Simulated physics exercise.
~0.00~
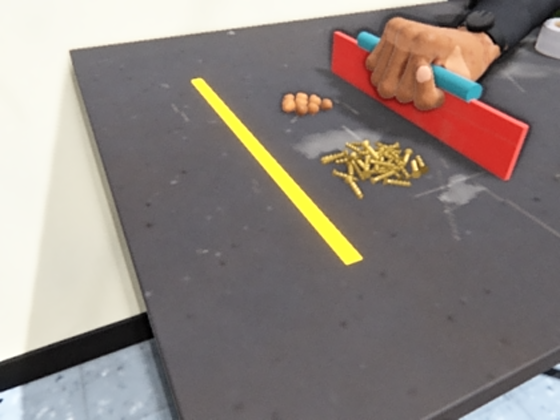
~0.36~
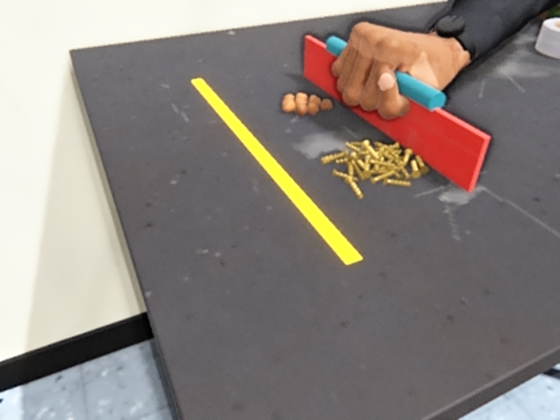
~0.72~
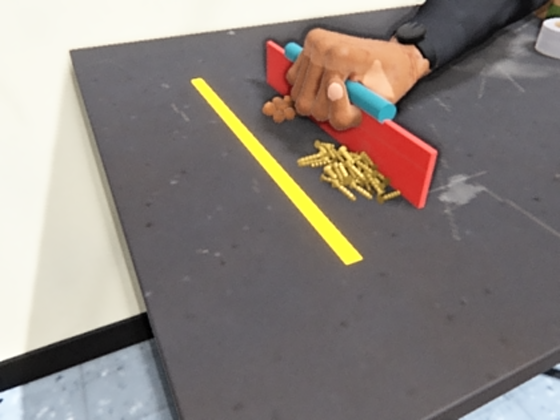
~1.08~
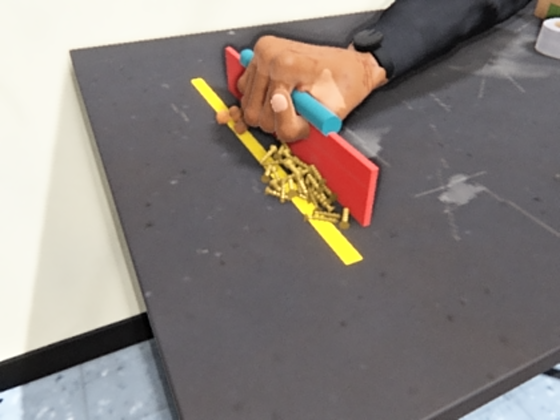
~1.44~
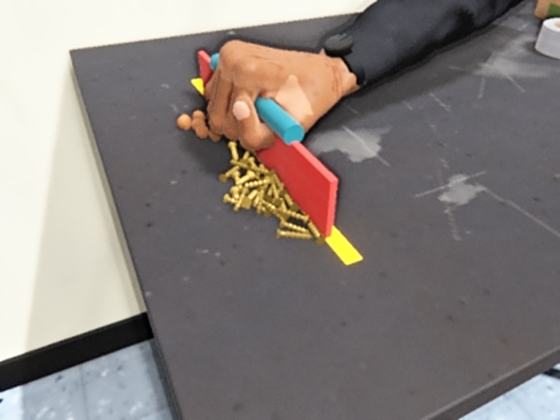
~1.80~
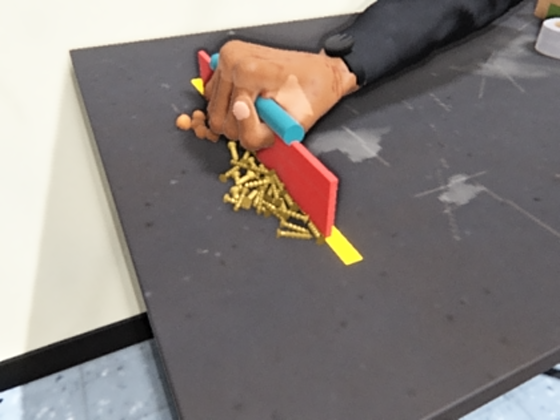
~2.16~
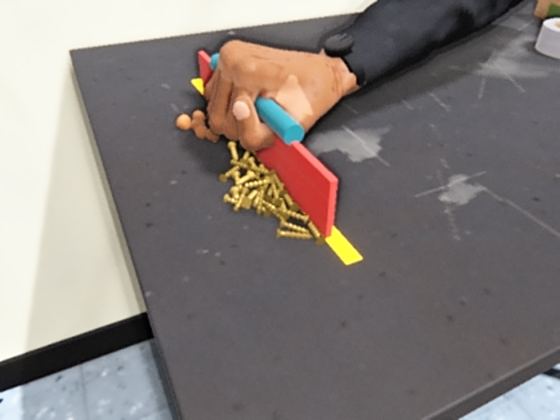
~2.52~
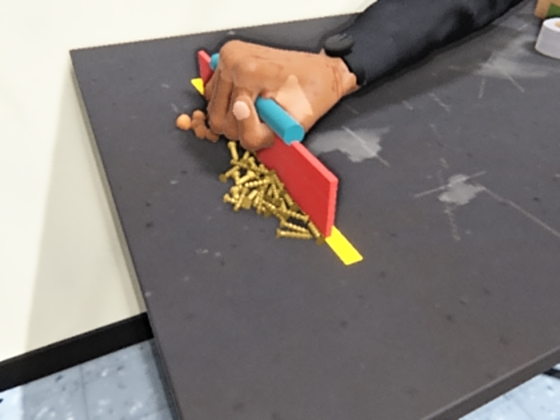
A hand in a black sleeve grips a red scraper with a teal handle on a dark, scuffed tabletop, seen from above at an angle by a still camera. A yellow strip of tape crosses the table to the left, and between it and the blade lie a pile of brass screws and a smaller cluster of brown, rounded pieces. The hand slides the scraper left, reaches both lots and pushes them onto and past the tape. The blade stops at the strip and stays there, with both lots resting on the table just beyond it, short of the left edge.
